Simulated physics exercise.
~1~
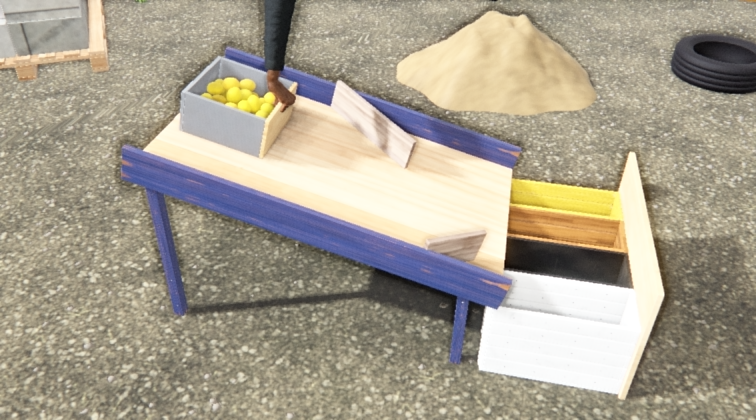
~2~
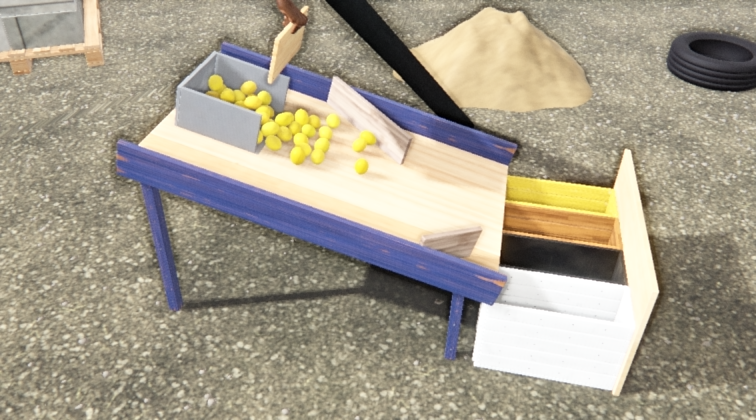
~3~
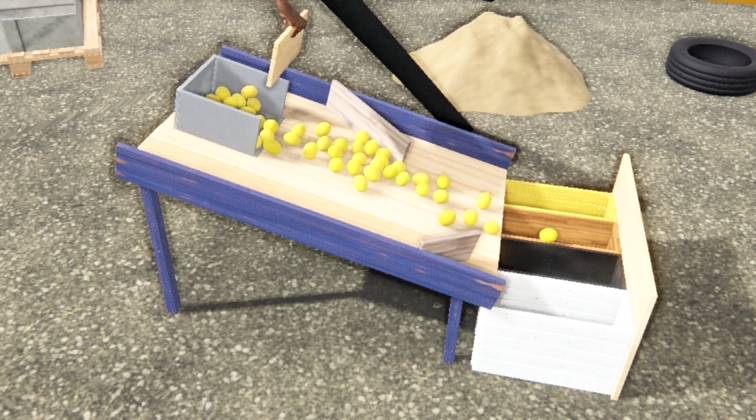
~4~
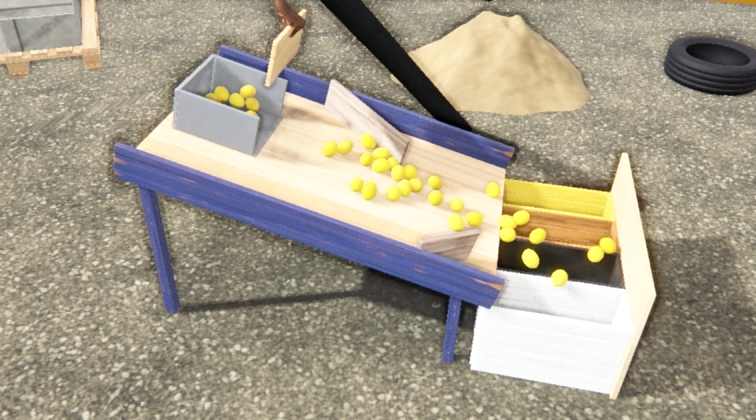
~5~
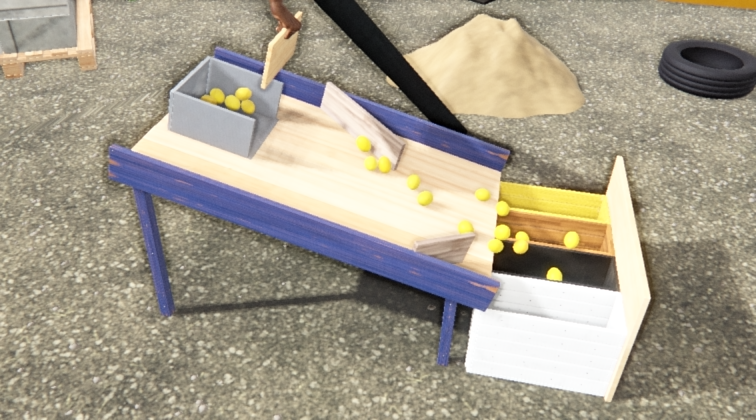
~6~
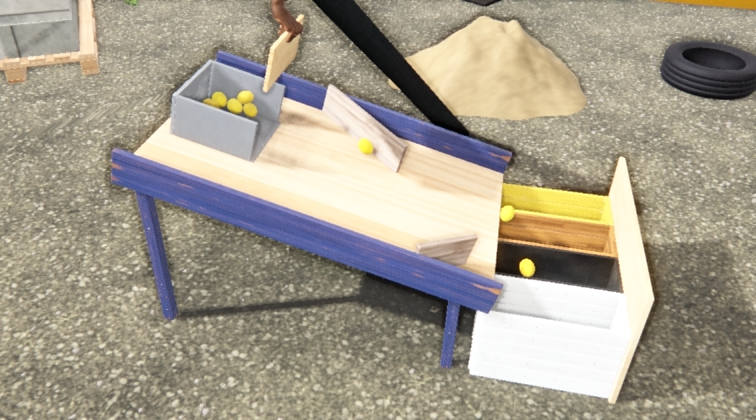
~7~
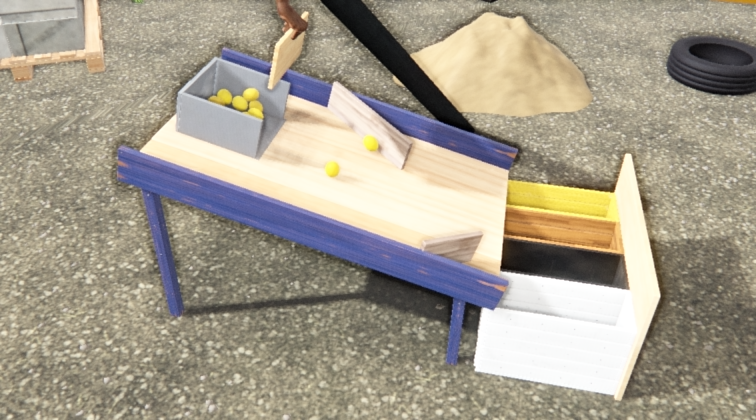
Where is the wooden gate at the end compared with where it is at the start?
At the start the gate stands down at the open side of the grey pen, holding the lemons in. At the end it is held up in the air, clear of the pen and the table.
